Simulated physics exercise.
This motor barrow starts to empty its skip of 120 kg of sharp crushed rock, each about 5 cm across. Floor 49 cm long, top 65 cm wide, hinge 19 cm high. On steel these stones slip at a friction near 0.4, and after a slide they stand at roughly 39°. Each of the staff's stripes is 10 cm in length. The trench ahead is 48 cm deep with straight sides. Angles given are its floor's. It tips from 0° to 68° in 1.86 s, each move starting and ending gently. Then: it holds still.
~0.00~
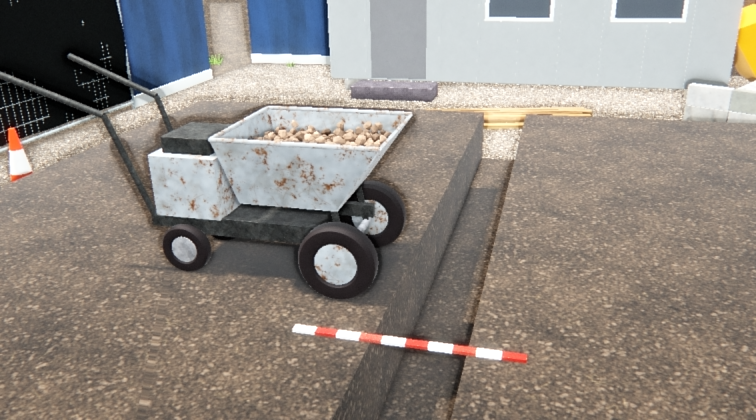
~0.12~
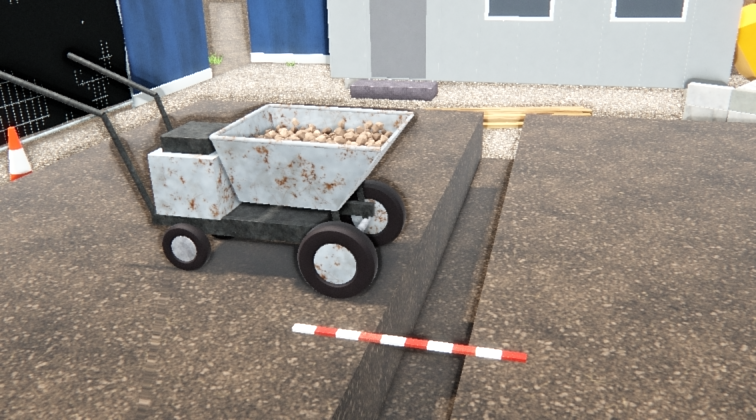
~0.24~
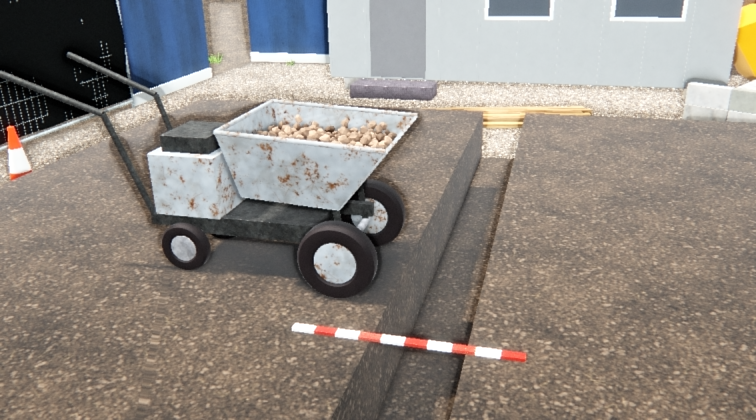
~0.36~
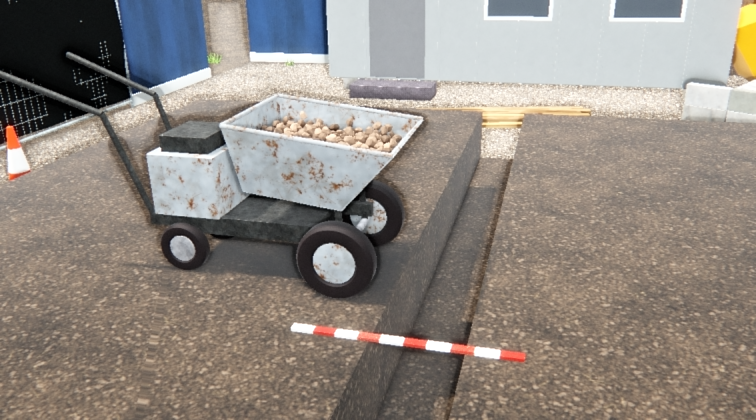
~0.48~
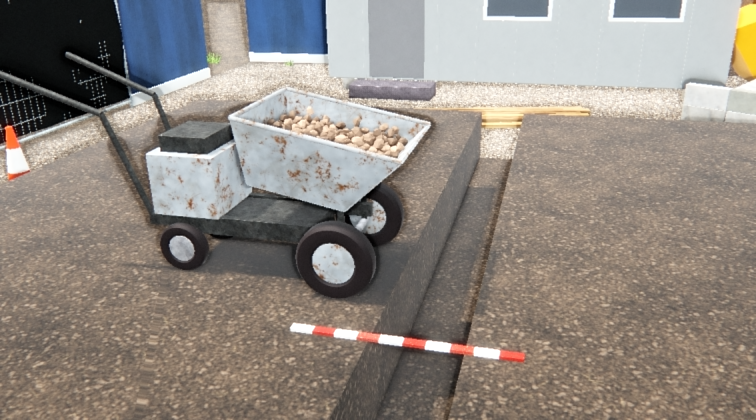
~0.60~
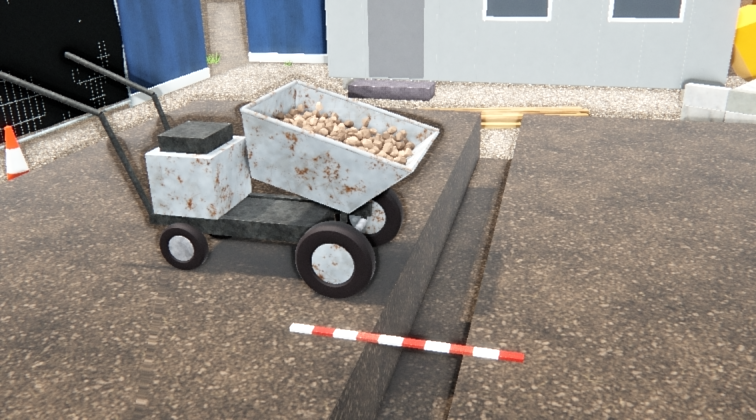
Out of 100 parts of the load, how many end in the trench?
Some 24 out of 100.
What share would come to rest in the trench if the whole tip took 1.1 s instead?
20 %.
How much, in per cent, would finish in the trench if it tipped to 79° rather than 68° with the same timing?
Near 10 per cent then.
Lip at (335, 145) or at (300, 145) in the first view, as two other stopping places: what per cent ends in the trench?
The first gives about 50 percent and the second about 55 percent.
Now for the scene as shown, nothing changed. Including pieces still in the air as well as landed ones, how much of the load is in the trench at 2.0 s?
Close to 0 per cent at that time.
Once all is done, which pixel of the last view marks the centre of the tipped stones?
Their middle is at about (488, 283).
After 1.4 s the floor is at 58°; 100 % in the skip; the foremost stones are at (452, 229).
After 2.0 s the floor is at 68°; 92 % in the skip, 1 % in the trench, 7 % past the trench; the foremost stones are at (526, 292).
After 2.3 s the floor is at 68°; 75 % in the skip, 3 % in the trench, 22 % past the trench; the foremost stones are at (560, 288).
After 4.3 s the floor is at 68°; 47 % in the skip, 24 % in the trench, 29 % past the trench; the foremost stones are at (583, 290).
